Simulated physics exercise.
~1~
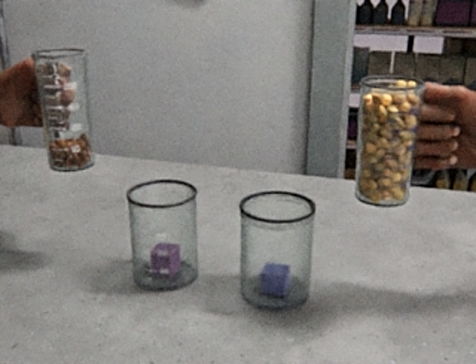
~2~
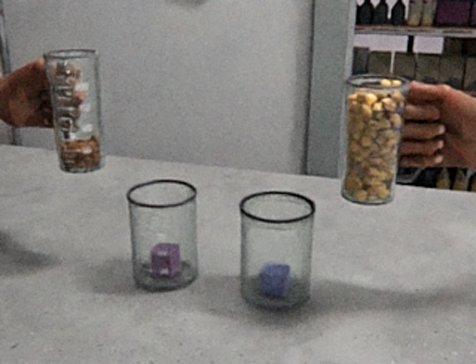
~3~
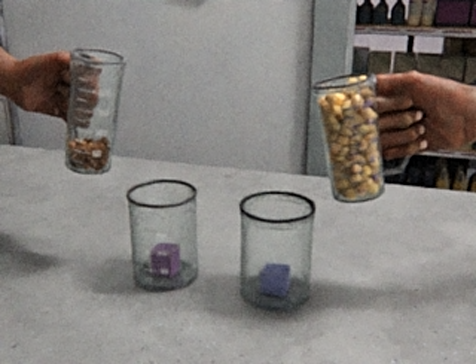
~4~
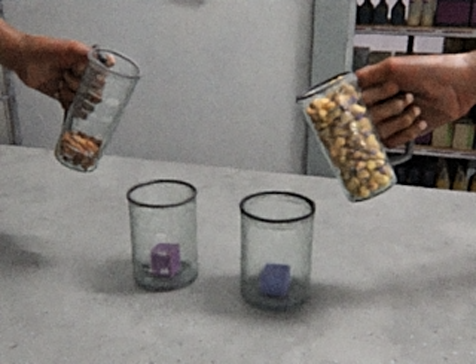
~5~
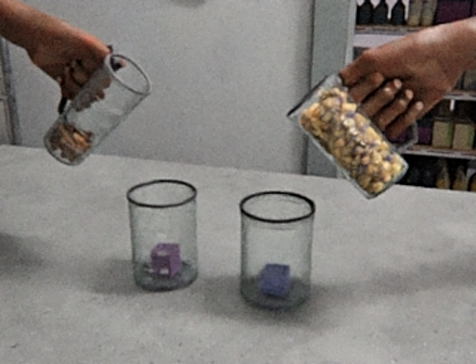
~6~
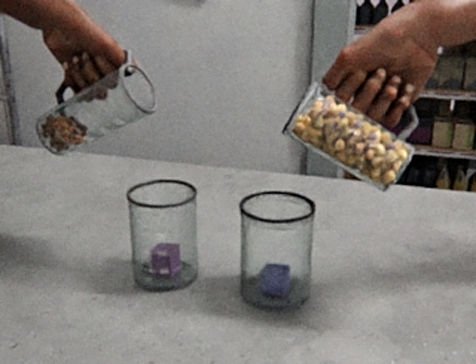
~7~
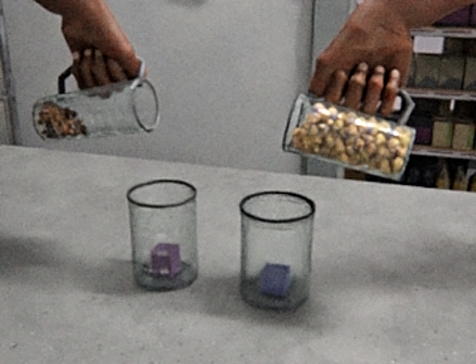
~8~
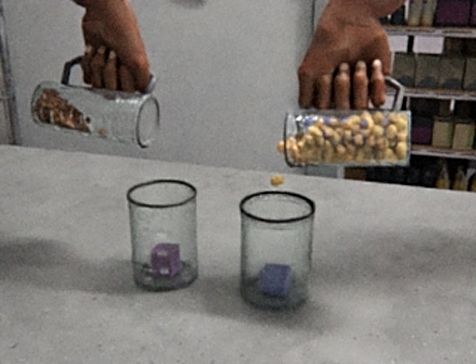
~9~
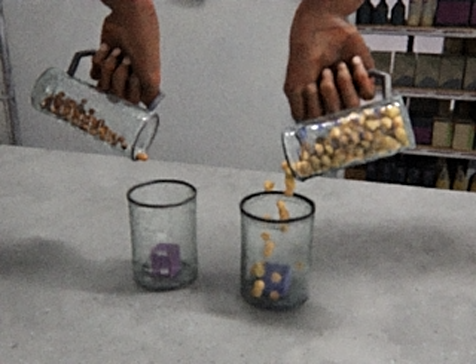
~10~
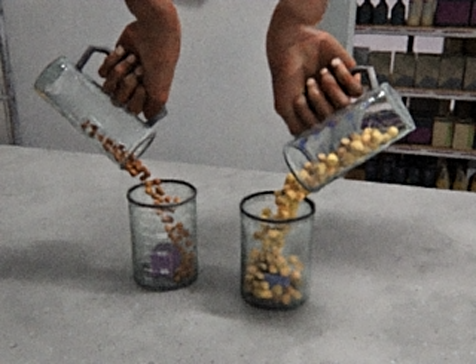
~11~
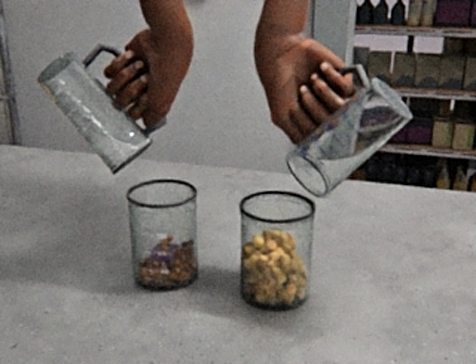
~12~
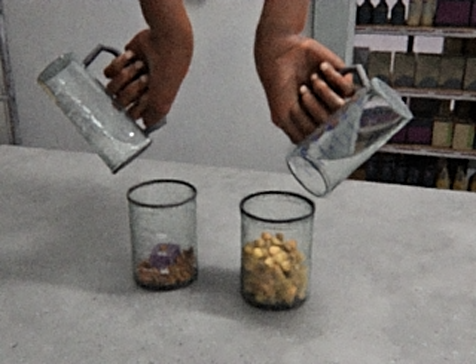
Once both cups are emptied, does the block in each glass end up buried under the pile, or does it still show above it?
It differs between the two sides. The purple block in the left glass still shows above its shallow pile, while the blue block in the right glass is hidden under the yellowish pieces.
